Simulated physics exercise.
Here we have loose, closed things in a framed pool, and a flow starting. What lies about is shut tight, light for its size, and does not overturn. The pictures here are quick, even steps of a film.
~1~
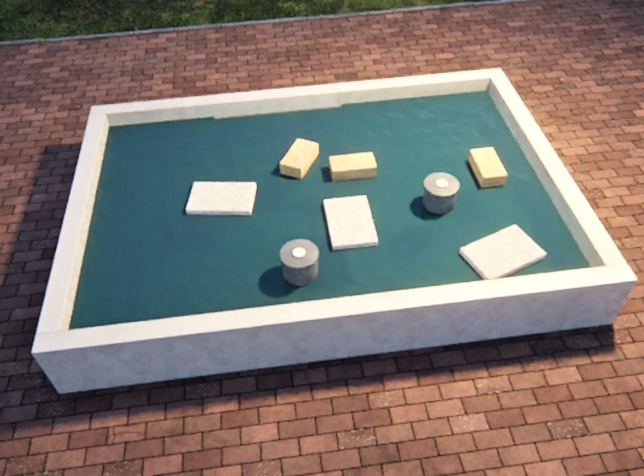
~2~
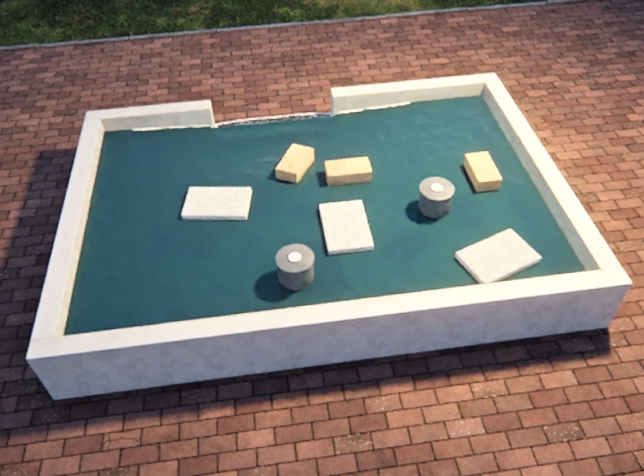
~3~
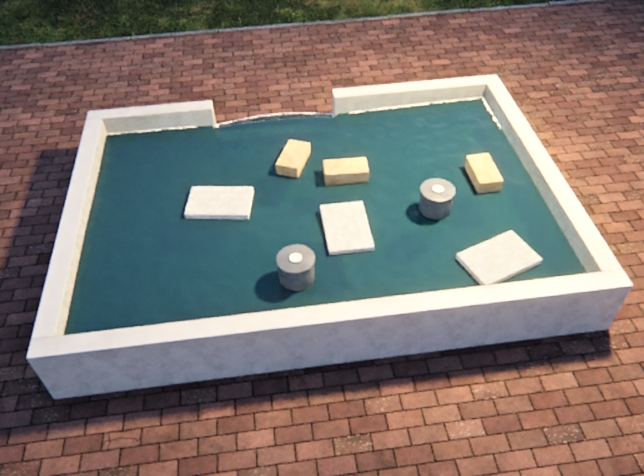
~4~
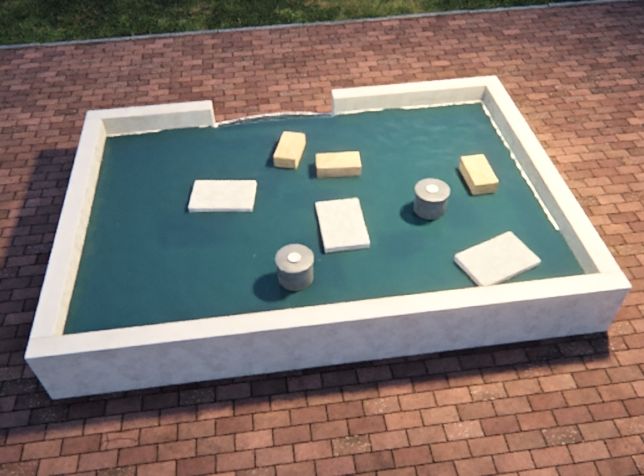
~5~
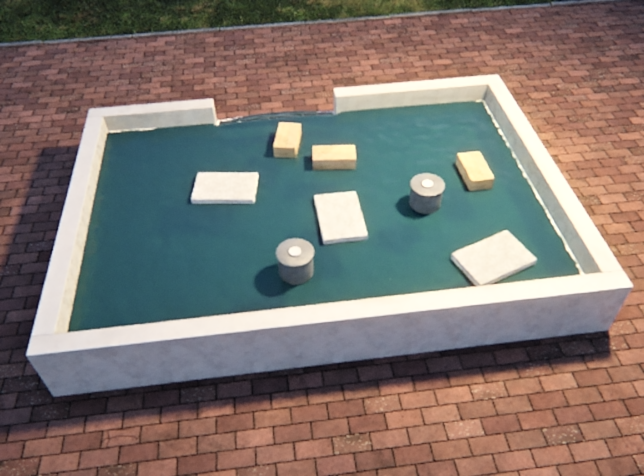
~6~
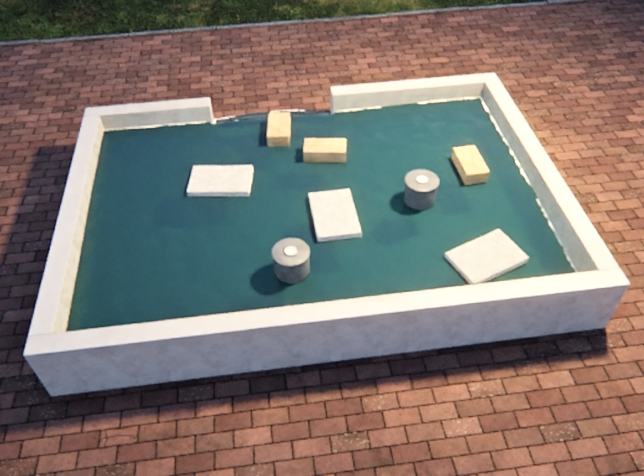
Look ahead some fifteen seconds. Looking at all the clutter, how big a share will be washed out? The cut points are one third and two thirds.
It falls between one third and two thirds.
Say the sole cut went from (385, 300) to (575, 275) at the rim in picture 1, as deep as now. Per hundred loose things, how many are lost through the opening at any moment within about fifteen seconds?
That comes to 100 per cent of the things.
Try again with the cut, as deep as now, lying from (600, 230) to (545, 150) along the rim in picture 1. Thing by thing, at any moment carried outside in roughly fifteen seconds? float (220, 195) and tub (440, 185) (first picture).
Outcome by order: Not lost; exits.
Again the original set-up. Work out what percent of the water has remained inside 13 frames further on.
Near 66 per cent.
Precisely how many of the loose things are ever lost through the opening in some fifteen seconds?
The total is 4.
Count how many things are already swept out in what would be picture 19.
That makes 3.
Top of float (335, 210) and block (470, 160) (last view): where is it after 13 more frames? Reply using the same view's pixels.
They'd be somewhere near (306, 182) and (443, 153).
A moment on, 1 of 8 are out; 7 afloat.
Next, 3 of 8 are out; 5 afloat.
Later, 3 of 8 are out; 5 afloat.
In the end, 4 of 8 are out; 4 afloat.
